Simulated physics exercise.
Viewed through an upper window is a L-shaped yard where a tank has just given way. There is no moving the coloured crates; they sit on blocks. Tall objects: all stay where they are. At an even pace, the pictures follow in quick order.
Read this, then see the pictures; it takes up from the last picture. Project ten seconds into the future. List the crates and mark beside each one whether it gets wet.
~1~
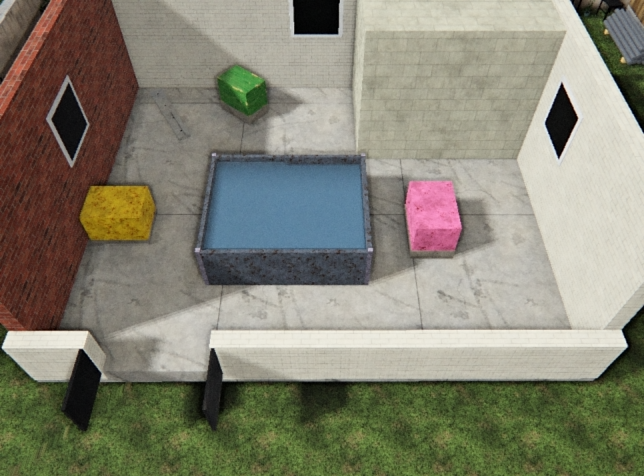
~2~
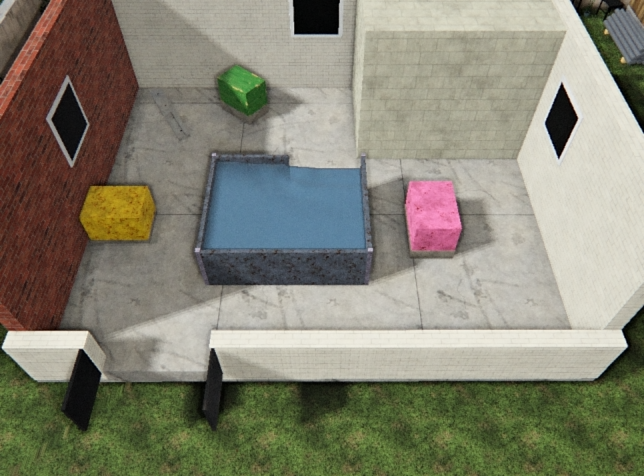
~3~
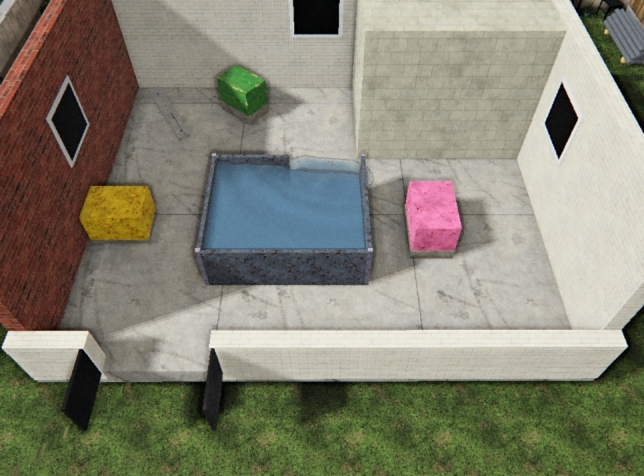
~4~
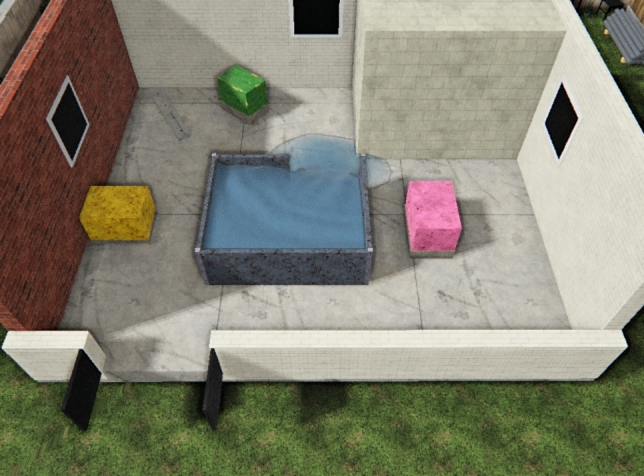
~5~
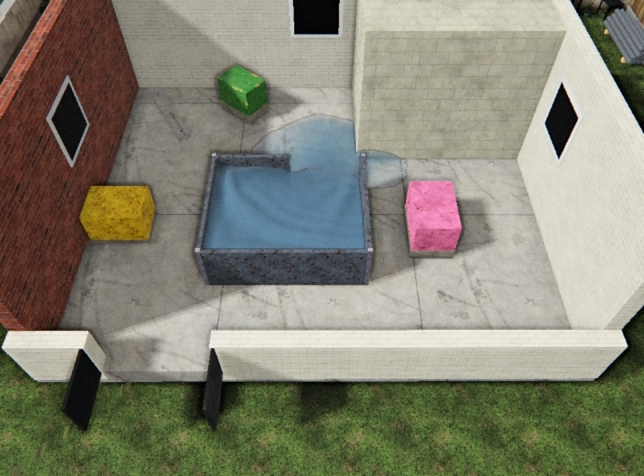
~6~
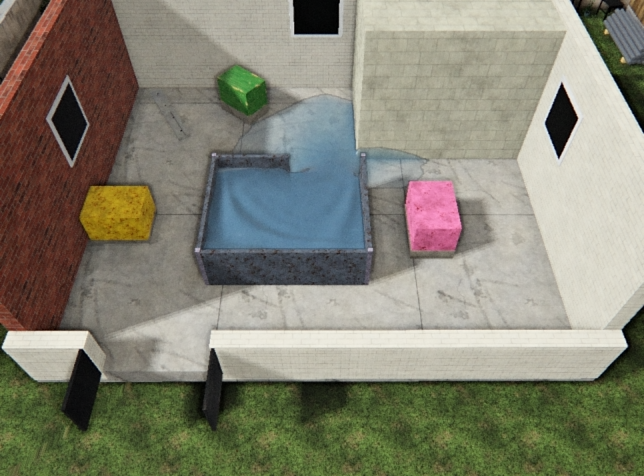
Pink crate - stays dry; green crate - gets wet; yellow crate - gets wet.
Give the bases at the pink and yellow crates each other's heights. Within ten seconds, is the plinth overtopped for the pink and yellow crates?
Pink stays clear, yellow gets flooded.
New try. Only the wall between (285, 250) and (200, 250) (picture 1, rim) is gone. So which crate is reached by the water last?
The one in green.
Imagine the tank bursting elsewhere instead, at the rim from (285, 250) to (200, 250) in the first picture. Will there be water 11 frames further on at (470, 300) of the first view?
Answer: Wet.
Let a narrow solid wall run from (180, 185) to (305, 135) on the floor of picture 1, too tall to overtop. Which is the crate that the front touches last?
My answer: The yellow one.
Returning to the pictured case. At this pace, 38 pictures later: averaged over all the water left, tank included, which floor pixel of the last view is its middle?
Roughly (278, 180) in the last picture.
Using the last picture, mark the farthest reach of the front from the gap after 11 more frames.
Somewhere near (157, 88).
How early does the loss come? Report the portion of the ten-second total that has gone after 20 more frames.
I'd say about 0 per cent.
A moment on, water covers 25 % of the floor; the pink crate not reached, the green crate water round its plinth, the yellow crate not reached.
Next, water covers 35 % of the floor; the pink crate water round its plinth, the green crate water round its plinth, the yellow crate not reached.
Then, water covers 55 % of the floor; the pink crate water round its plinth, the green crate water round its plinth, the yellow crate not reached.
Later, water covers 85 % of the floor; the pink crate water round its plinth, the green crate water round its plinth, the yellow crate water round its plinth.
In the end, water covers 100 % of the floor; the pink crate stayed above the water, the green crate was topped, the yellow crate was topped.
